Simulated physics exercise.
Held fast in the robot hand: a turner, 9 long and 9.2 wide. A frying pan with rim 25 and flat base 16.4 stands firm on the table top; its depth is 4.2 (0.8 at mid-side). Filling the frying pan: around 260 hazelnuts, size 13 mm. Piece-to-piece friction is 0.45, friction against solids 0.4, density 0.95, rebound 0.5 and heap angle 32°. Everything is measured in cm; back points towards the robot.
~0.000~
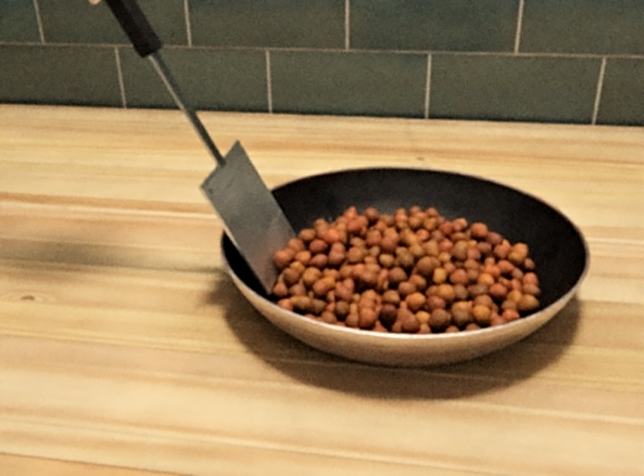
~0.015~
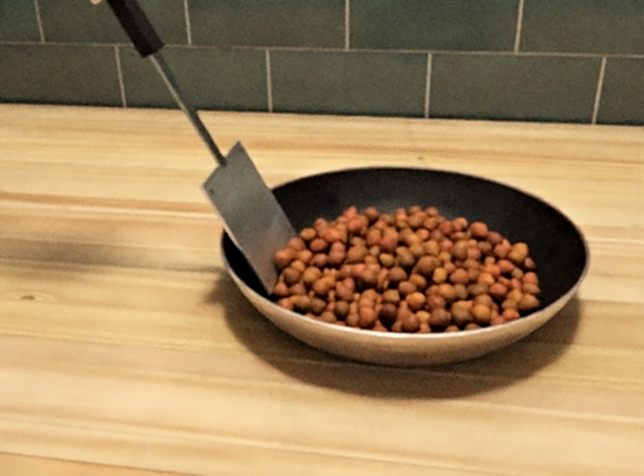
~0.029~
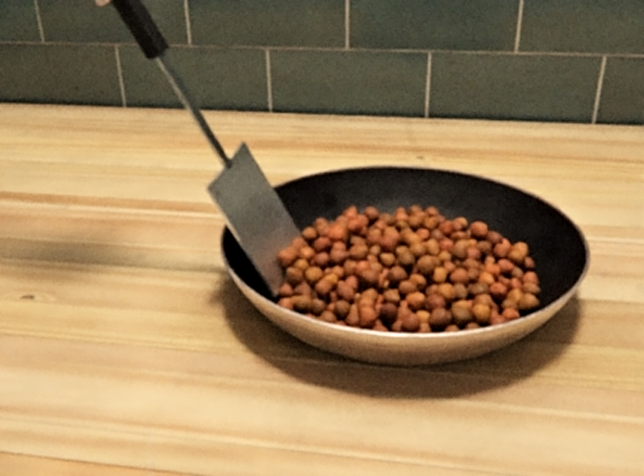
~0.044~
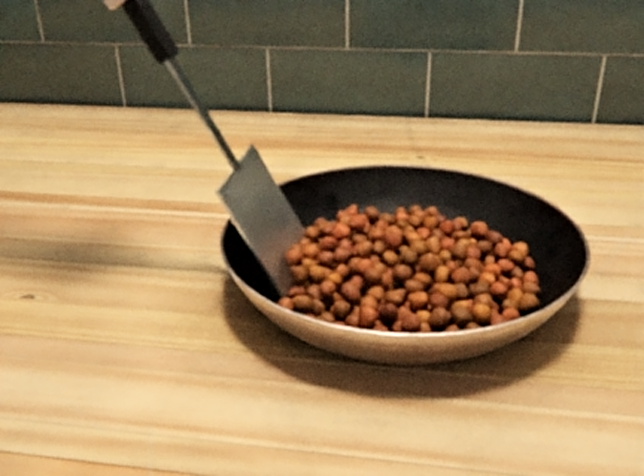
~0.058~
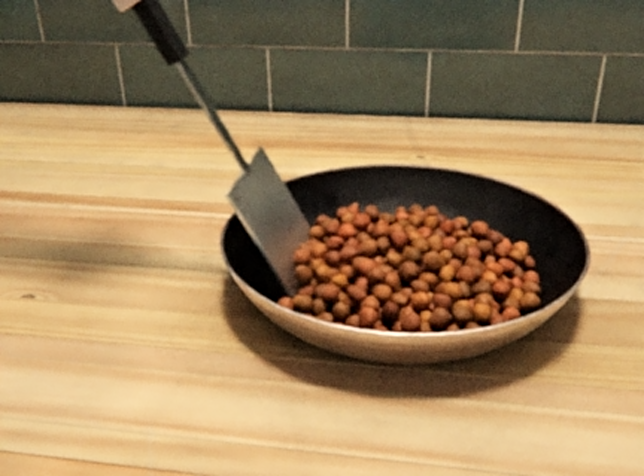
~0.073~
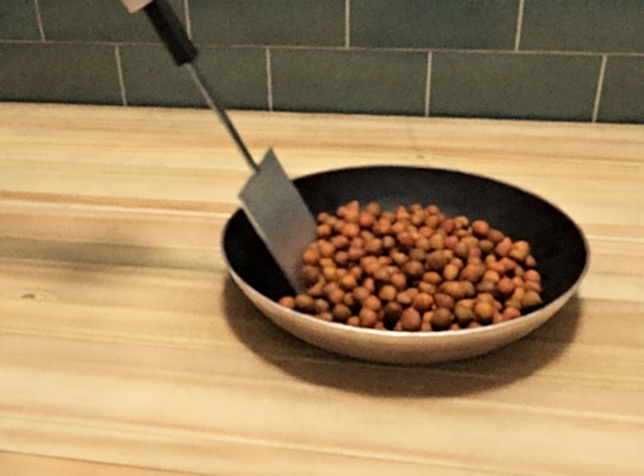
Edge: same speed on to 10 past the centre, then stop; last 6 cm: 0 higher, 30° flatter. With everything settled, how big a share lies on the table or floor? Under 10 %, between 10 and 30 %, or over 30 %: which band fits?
The band that fits is between 10 and 30 %.
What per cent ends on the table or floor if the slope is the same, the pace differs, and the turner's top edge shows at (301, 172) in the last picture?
Share: Roughly 40 %.
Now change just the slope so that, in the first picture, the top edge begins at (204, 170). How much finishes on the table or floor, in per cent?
Near 20 in a hundred.
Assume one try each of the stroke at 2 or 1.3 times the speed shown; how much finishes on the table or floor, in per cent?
Try one about 35 %, try two about 25 %.
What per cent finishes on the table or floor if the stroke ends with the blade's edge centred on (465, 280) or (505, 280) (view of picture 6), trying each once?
First try roughly 0 percent, second roughly 0 percent.
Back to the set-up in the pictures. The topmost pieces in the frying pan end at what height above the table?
Some 6.0 cm.
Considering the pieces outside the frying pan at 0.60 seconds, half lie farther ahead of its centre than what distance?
Roughly 16 cm.
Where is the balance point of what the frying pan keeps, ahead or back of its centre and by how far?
Ahead of centre, near 4.5 centimetres.
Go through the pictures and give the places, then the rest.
The first picture shows turner top edge at (220, 161), sloping 62°; upper third of the load around (406, 259), from x 280 to 530, top at y 215; 263 in the frying pan.
The second picture shows turner top edge at (221, 161), sloping 62°; upper third of the load around (406, 259), from x 280 to 530, top at y 215.
The third picture shows turner top edge at (226, 163), sloping 62°; upper third of the load around (402, 257), from x 285 to 530, top at y 215.
The fourth picture shows turner top edge at (235, 166), sloping 62°; upper third of the load around (402, 257), from x 285 to 530, top at y 210.
The fifth picture shows turner top edge at (245, 168), sloping 62°; upper third of the load around (396, 255), from x 285 to 530, top at y 210.
The sixth picture shows turner top edge at (255, 169), sloping 62°; upper third of the load around (404, 257), from x 285 to 530, top at y 210; 263 in the frying pan.
After 0.20 s, sloping 62°, highest piece 4 above the table; 263 in the frying pan.
After 0.33 s, sloping 52°, highest piece 6 above the table; 263 in the frying pan.
After 0.60 s, sloping 32°, highest piece 6 above the table; 215 in the frying pan, 46 on the table or floor, 2 on the blade or in flight.
After 1.65 s, sloping 32°, highest piece 6 above the table; 215 in the frying pan, 48 on the table or floor.
At rest, 215 in the frying pan, 48 on the table or floor. That is 18 % on the table or floor.
